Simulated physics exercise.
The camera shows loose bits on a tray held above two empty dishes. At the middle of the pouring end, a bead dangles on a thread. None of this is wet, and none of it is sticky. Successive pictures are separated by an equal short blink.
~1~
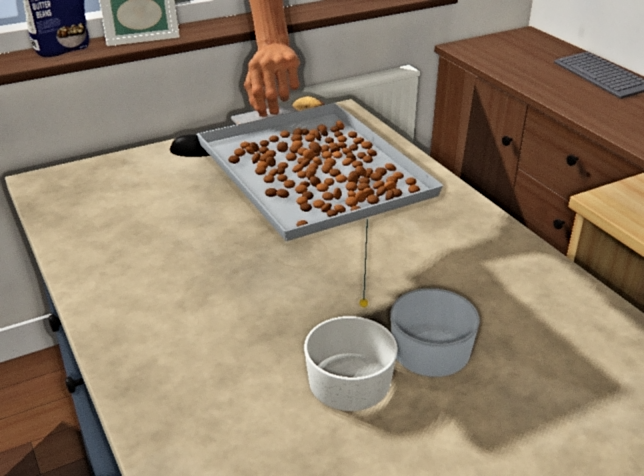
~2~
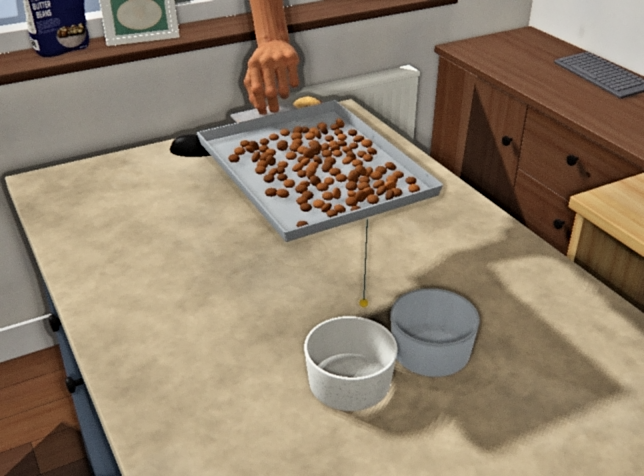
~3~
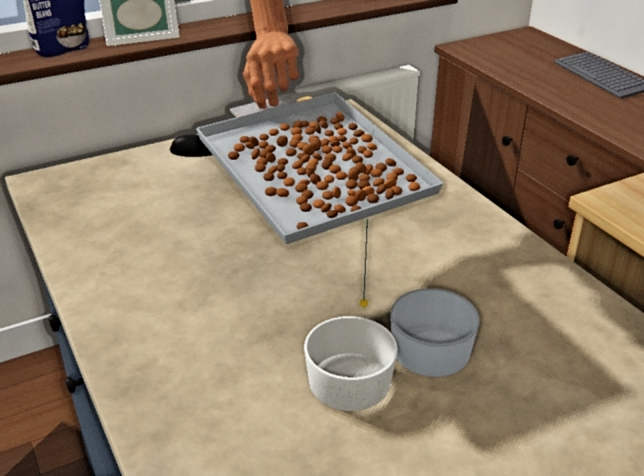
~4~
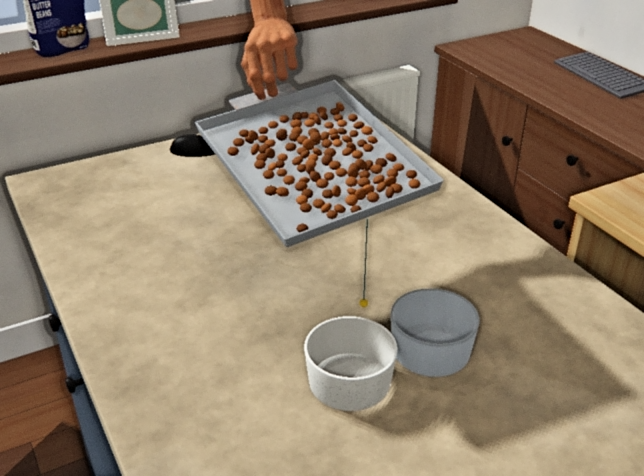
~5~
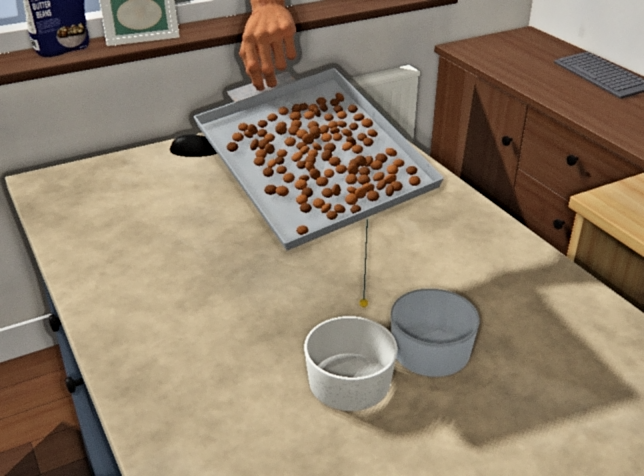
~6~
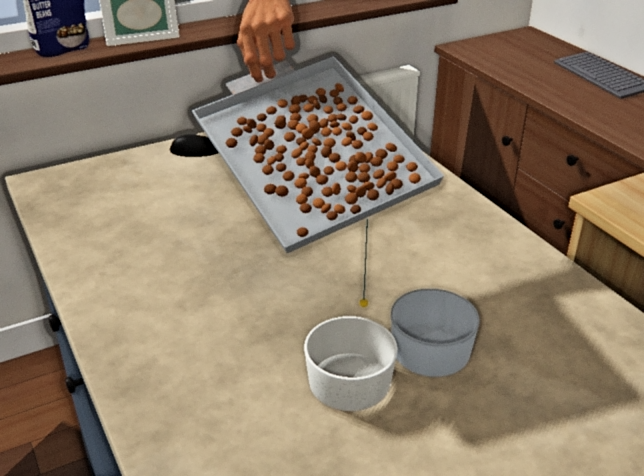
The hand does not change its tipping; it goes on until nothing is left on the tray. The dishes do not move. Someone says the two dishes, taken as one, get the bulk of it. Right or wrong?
Wrong, they get less than half.
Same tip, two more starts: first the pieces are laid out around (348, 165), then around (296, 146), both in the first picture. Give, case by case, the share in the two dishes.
Close to 20 %, followed by close to 20 %.
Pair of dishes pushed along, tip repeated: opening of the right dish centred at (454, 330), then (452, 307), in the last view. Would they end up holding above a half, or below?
The first try: Less than half. The second: Not half.
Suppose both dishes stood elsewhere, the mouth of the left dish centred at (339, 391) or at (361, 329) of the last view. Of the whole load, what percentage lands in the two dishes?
In the first position around 0 percent, in the second around 10 percent.
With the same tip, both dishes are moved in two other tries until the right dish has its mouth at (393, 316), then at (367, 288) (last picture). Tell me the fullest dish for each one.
The first time it is the dish to the left, and the second time it is the dish to the left.
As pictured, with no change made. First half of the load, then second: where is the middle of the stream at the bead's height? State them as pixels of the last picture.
The leading part at (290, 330), the rest of it at (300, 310).
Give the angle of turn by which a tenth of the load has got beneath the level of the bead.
That happens at around 70°.
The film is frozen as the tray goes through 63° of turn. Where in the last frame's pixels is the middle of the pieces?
I'd put it at about (301, 213).
Shortly afterwards, tray tipped steeply; all but a few on the tray; a little in the air.
Next, tray tipped past a quarter turn; only a few on the tray; near a quarter in the left dish; the bulk outside both; a little in the air.
Some moments later, tray tipped past a quarter turn; near a quarter in the left dish; the bulk outside both.
In the end, tray tipped past a quarter turn; near a quarter in the left dish; none at all in the right dish; the bulk outside both.
